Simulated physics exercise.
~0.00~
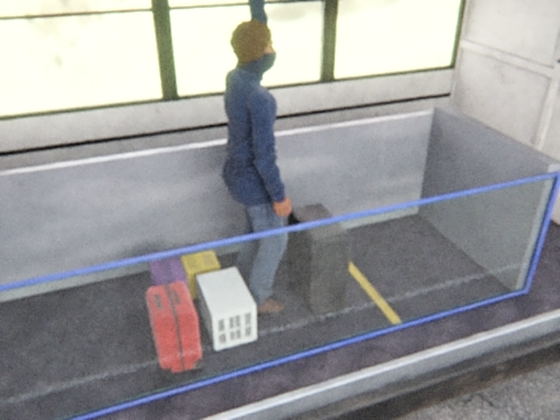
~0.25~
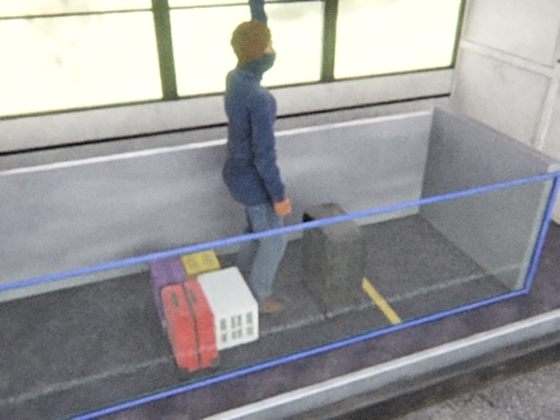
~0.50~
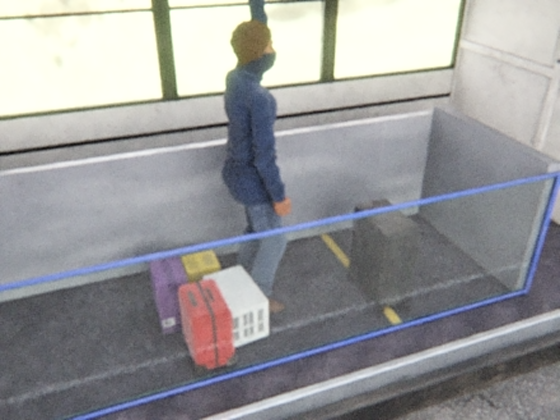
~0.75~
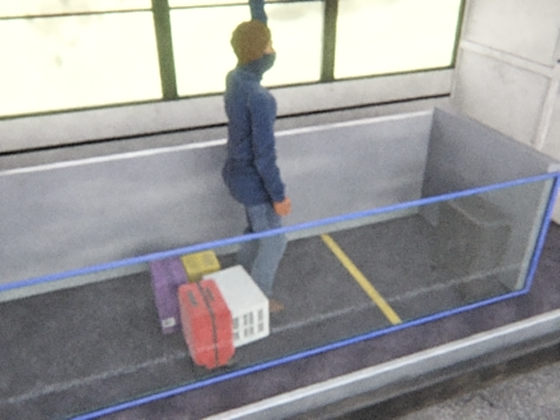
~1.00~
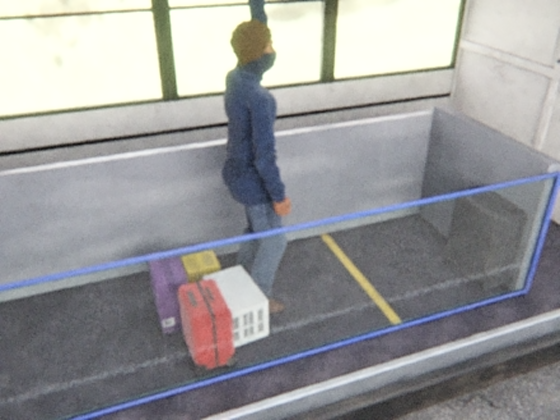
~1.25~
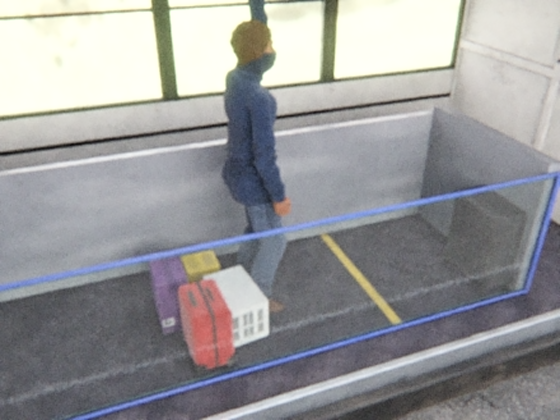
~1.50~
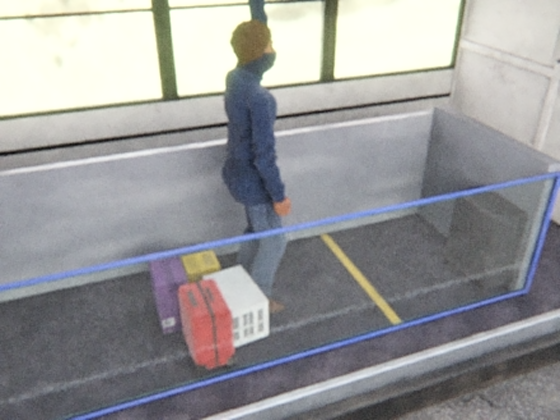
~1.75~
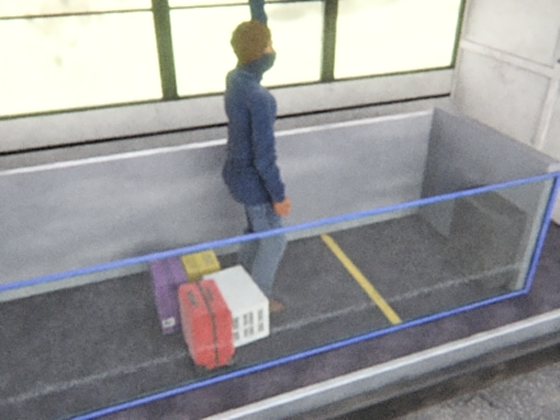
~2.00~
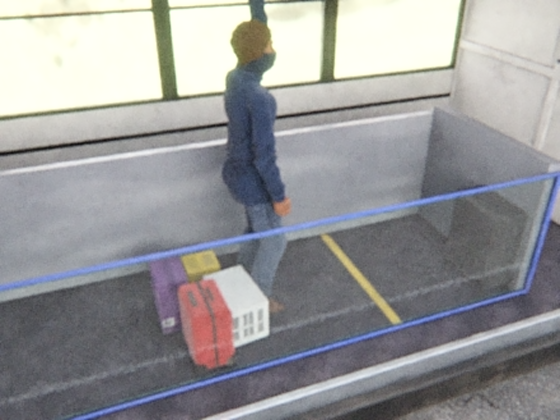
Black case rolling right across yellow line to bay's far end, as red case shifts right beside white crate, both stopping short.
